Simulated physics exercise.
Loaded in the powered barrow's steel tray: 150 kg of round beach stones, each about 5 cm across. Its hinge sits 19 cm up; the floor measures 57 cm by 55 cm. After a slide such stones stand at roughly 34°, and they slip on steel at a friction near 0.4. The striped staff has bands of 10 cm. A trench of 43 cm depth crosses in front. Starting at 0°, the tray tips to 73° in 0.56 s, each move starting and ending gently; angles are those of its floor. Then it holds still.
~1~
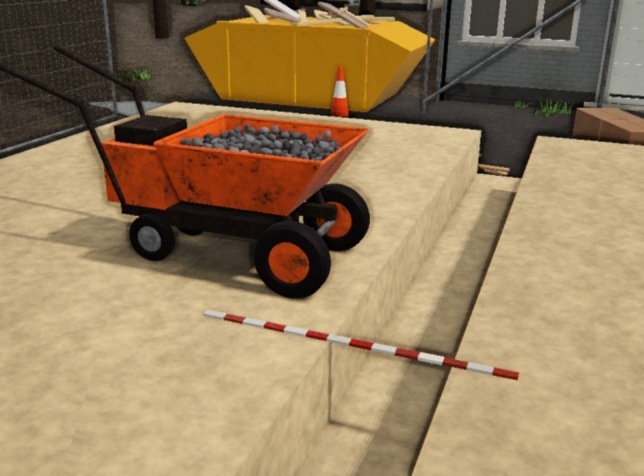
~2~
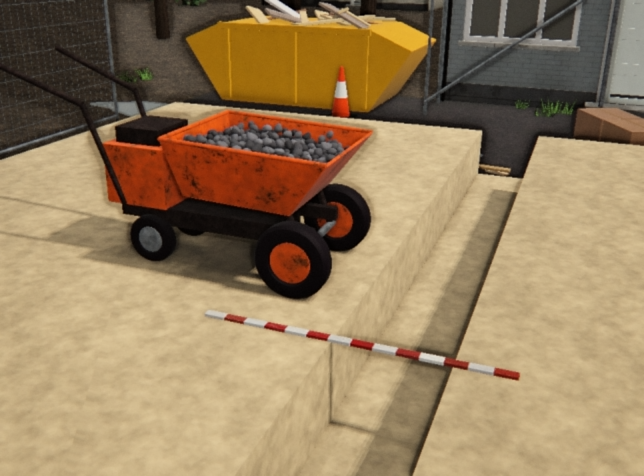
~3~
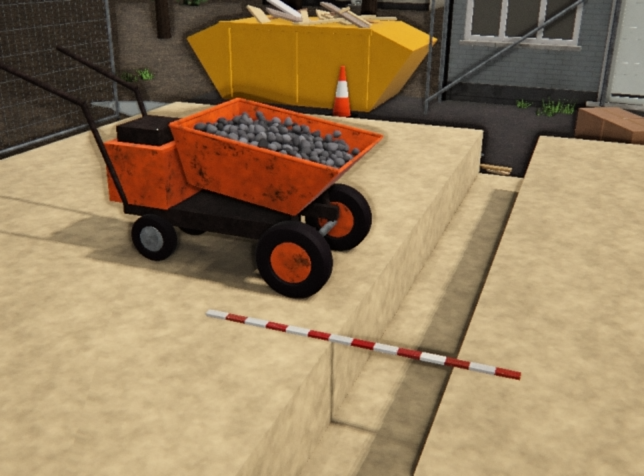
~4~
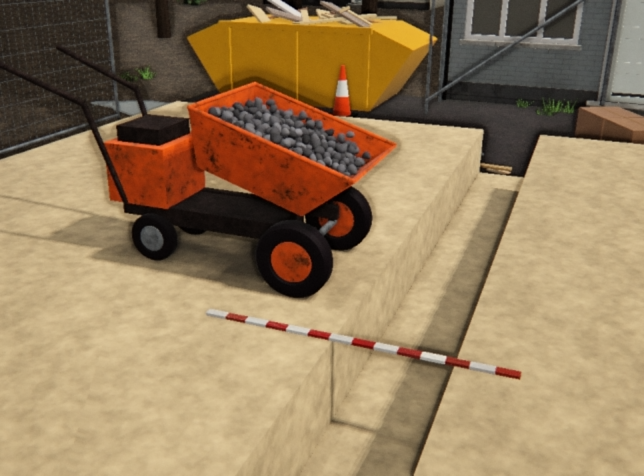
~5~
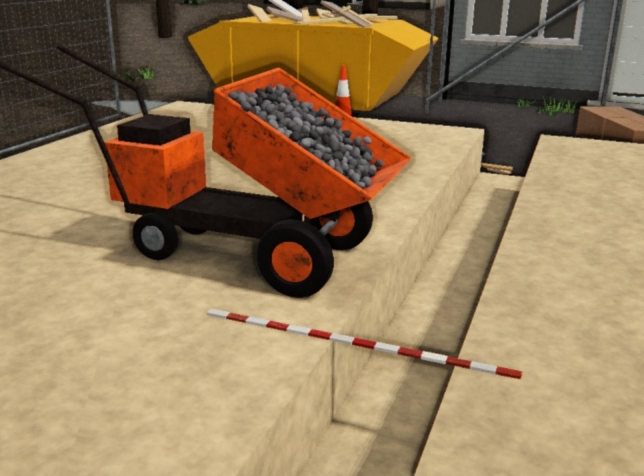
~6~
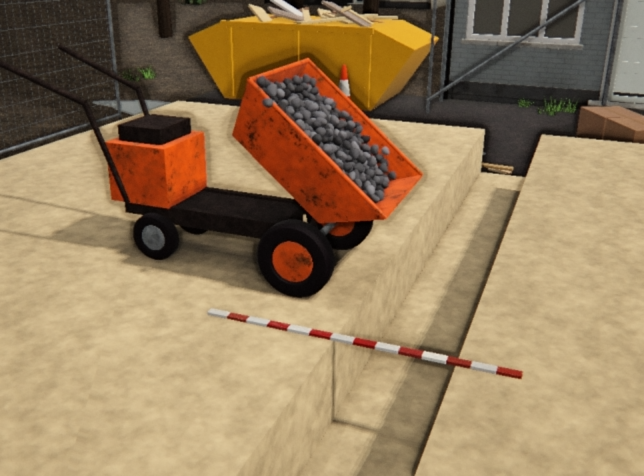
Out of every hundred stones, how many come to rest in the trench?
Close to 62 in a hundred.
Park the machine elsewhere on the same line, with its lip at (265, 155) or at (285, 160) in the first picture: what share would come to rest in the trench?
Near 100 per cent from the first place, 90 from the second.
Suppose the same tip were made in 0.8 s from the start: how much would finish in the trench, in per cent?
Then about 75 per cent.
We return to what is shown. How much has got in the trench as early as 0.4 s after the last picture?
Some 30 per cent.
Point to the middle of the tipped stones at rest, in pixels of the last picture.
Around (462, 353).
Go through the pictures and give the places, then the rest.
The tray is at 0°, its lip at (321, 164); the top of the load is at (268, 137), in the first picture.
The tray is at 2°, its lip at (326, 166); the top of the load is at (260, 132), in the second picture.
The tray is at 9°, its lip at (339, 172); the top of the load is at (243, 121), in the third picture.
The tray is at 18°, its lip at (354, 182); the top of the load is at (250, 107), in the fourth picture.
Lip at (371, 198), floor tilted 29°, highest stones at (267, 94), in the fifth picture.
Lip at (386, 218), floor tilted 40°, highest stones at (294, 84), in the sixth picture.
Then, 0.1 s after the last picture the floor is at 62°, 100 % in the tray; the foremost stones are at (401, 219).
Then, 0.4 s after the last picture the floor is at 73°, 65 % in the tray, 32 % in the trench, 3 % past the trench; the foremost stones are at (491, 292).
Then, 0.7 s after the last picture the floor is at 73°, 10 % in the tray, 51 % in the trench, 39 % past the trench; the foremost stones are past the picture's edge.
Then, 2.7 s after the last picture the floor is at 73°, 0 % in the tray, 62 % in the trench, 38 % past the trench; the foremost stones are past the picture's edge.
